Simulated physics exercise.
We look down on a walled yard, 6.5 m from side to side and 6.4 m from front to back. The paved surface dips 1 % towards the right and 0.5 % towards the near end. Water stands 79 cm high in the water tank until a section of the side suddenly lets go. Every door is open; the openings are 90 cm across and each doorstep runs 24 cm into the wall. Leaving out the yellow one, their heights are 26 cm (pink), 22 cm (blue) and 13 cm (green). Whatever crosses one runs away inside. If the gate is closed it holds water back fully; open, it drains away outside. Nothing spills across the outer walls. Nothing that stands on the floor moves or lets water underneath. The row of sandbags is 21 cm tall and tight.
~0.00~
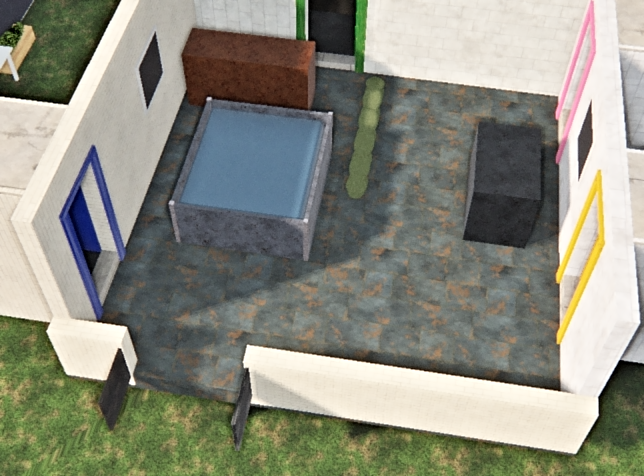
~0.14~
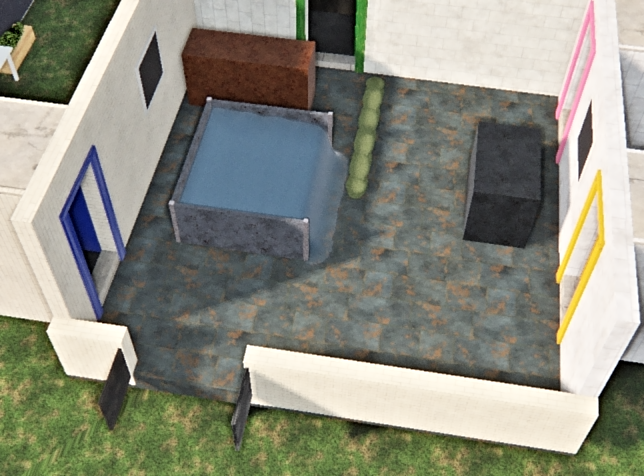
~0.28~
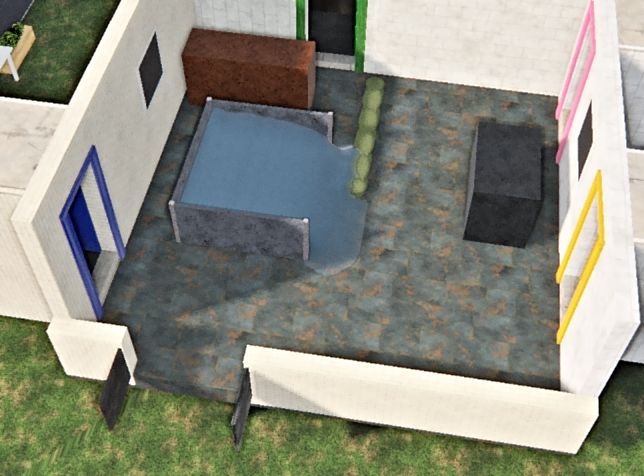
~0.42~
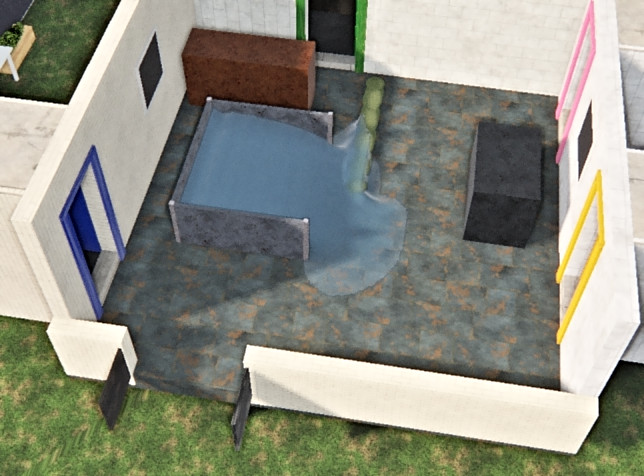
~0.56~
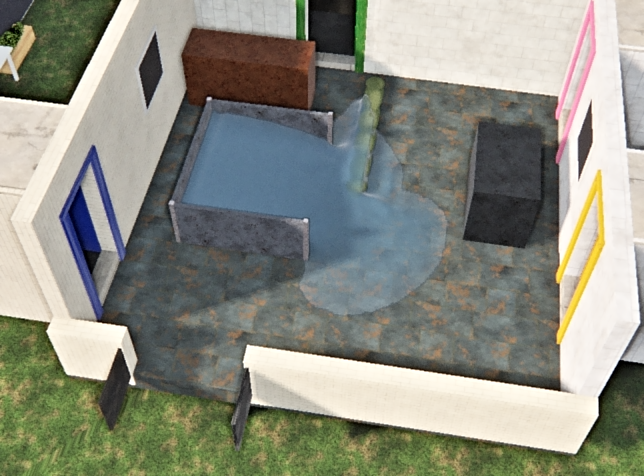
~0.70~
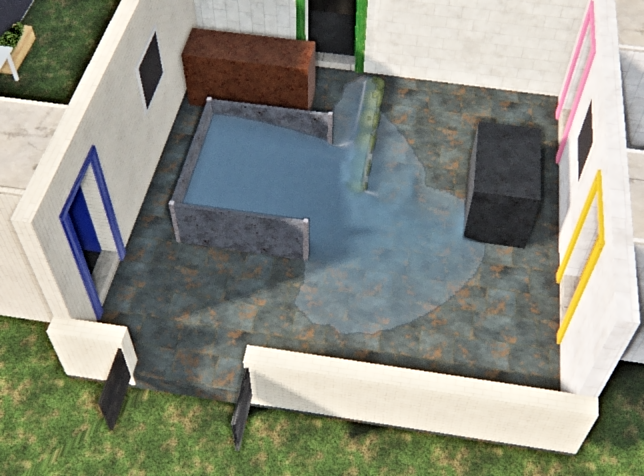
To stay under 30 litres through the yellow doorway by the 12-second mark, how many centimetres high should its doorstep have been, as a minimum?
At least 29 cm or so.
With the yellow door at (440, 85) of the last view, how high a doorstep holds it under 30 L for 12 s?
About 11.0 cm.
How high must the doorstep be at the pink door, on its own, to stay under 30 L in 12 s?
Roughly 12.0 cm at pink.
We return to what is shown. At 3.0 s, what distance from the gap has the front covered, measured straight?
About 5.0 m.
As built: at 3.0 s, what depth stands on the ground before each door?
In cm: Pink 10, blue 0, green 16, yellow 23.
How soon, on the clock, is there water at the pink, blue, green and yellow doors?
Pink 2.2 s, blue 5.5 s, green 1.0 s, yellow 1.1 s.
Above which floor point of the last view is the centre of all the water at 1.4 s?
Around (337, 209).
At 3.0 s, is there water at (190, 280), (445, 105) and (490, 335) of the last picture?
In that order: Dry, under water, flooded.
After 1.4 s water covers 45 % of the floor, deepest (48 cm) near (344, 187); 21 cm at the yellow door, 5 litres in over its 23 cm doorstep.
After 3.0 s water covers 65 % of the floor, deepest (41 cm) near (561, 426); 23 cm at the yellow door, 72 litres in over its 23 cm doorstep.
After 12.0 s water covers 95 % of the floor, deepest (14 cm) near (560, 333); 13 cm at the yellow door, 77 litres in over its 23 cm doorstep.
At the yellow door as built, the water arrived by 1.1 s and peaked near 35 cm at 1.8 s.
Run again over the same 12 s with other heights there, 49 litres in over 26 cm, 7 litres over 35 cm. The limit of 30 litres is kept from about 29 cm up.
